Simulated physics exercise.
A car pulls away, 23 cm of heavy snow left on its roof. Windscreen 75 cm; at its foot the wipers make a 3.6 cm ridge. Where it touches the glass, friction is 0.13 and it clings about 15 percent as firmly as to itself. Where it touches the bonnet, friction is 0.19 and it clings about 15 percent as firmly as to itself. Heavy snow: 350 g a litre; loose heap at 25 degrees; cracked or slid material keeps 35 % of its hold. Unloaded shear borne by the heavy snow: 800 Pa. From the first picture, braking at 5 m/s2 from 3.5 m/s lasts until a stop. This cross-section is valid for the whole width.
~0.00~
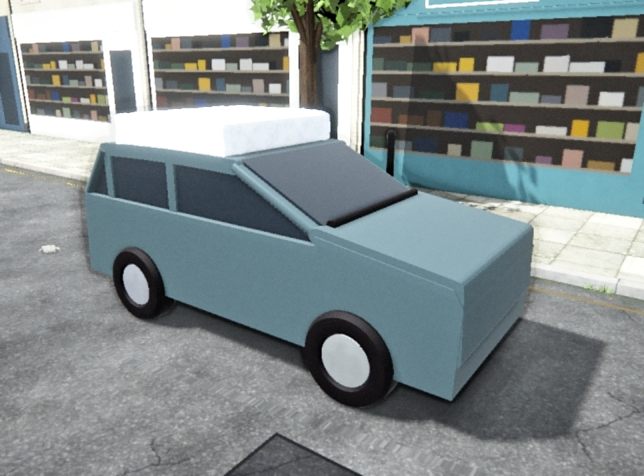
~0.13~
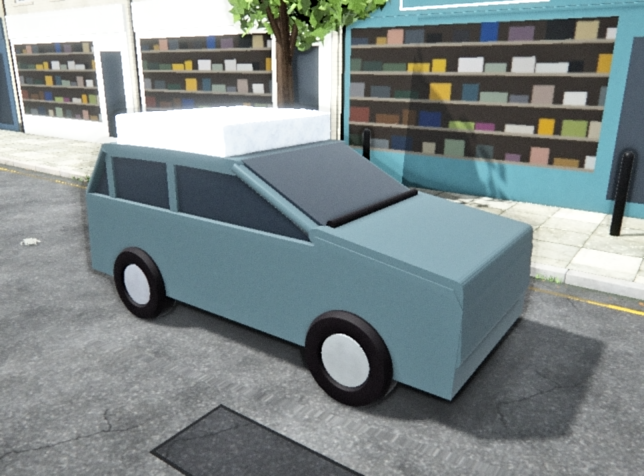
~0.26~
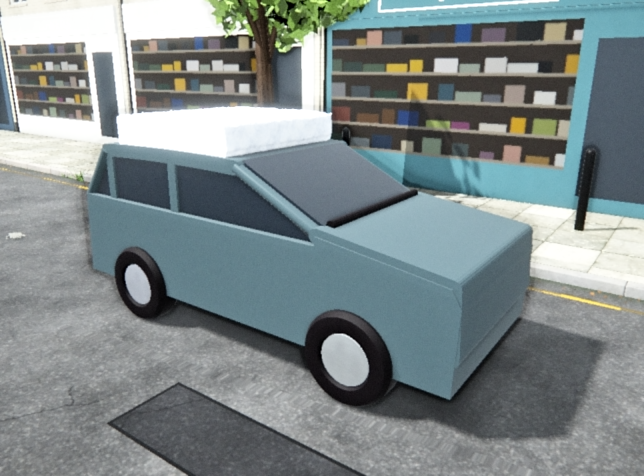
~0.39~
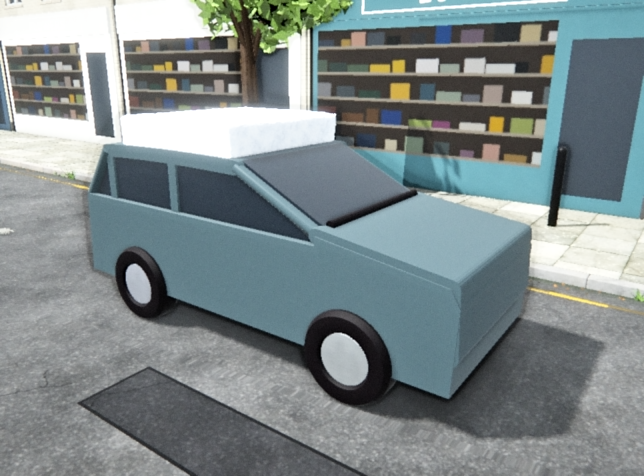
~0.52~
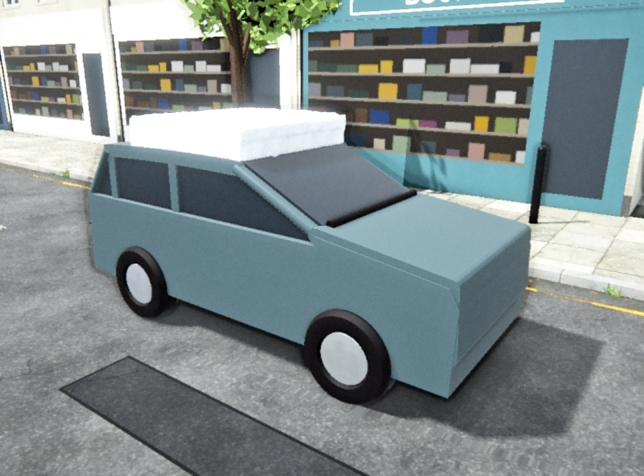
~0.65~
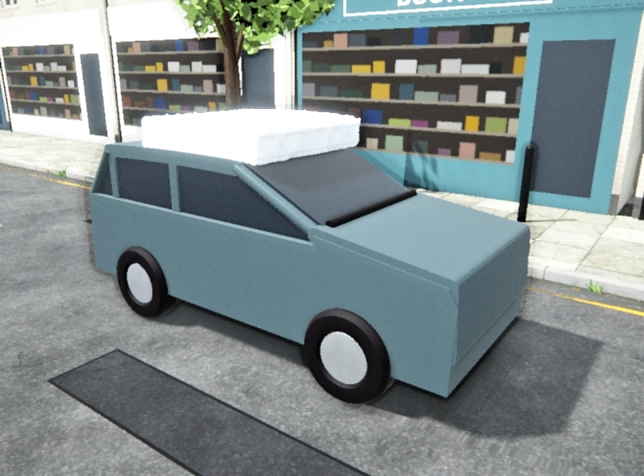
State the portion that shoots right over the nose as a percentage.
32 %.
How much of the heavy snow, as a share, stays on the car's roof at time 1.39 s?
Estimate: Near 0 in a hundred.
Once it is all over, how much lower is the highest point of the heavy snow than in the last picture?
The gap comes to roughly 20 centimetres.
After 0.99 s, 38 % of the snow is on the roof, 49 % on the glass, 14 % on the bonnet and none has gone off the nose.
After 1.39 s, none of the snow is on the roof, 52 % on the glass, 48 % on the bonnet and none has gone off the nose.
After 1.80 s, none of the snow is on the roof, 33 % on the glass, 53 % on the bonnet and 13 % has gone off the nose.
After 2.20 s, none of the snow is on the roof, 33 % on the glass, 48 % on the bonnet and 19 % has gone off the nose.
After 2.70 s, none of the snow is on the roof, 33 % on the glass, 35 % on the bonnet and 32 % has gone off the nose.
